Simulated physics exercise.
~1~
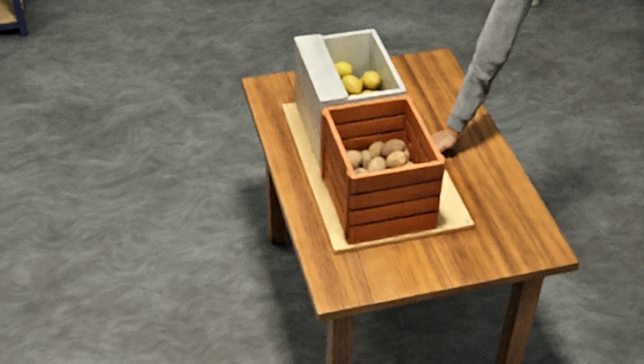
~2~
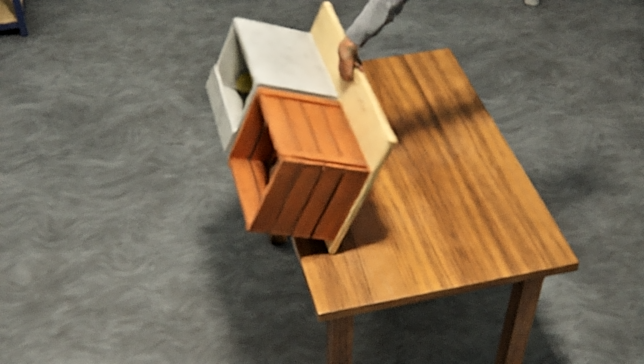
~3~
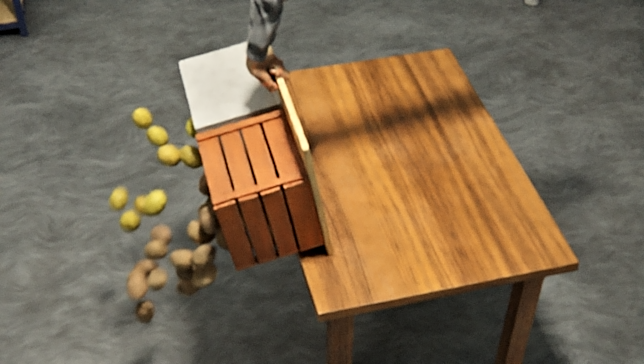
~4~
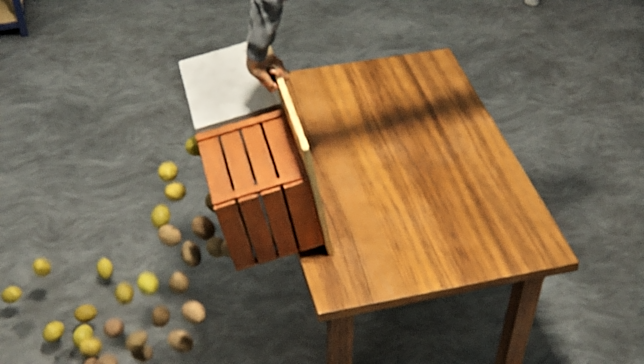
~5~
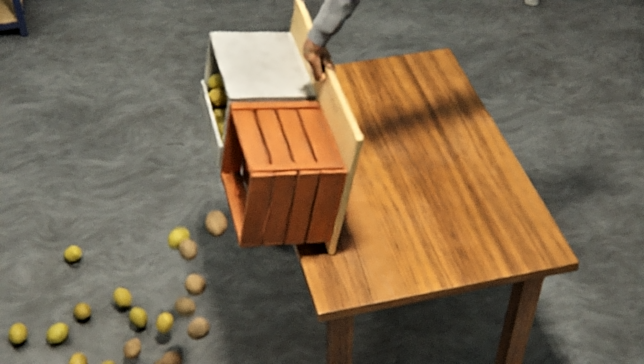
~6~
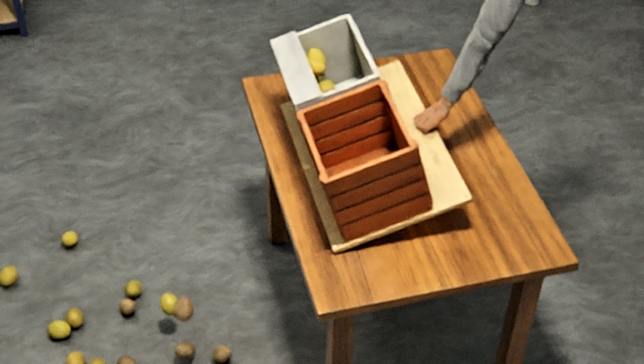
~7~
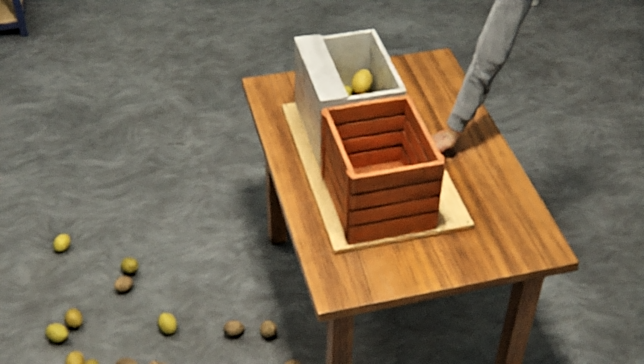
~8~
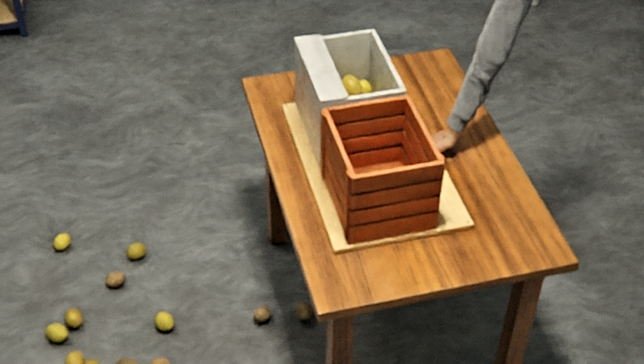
A plywood board carrying an orange slatted tote of potatoes and a partly lidded white tote of lemons lies flat on a wooden table. A hand grips its right edge and lifts, swinging the board up on its left edge until both totes tip past sideways over the table's left side. Potatoes and lemons pour out together, dropping and scattering across the grey floor. The hand then lowers the board, bringing the totes upright again. At the end, the orange tote looks almost empty, some lemons remain in the white one, and spilled pieces lie on the floor.
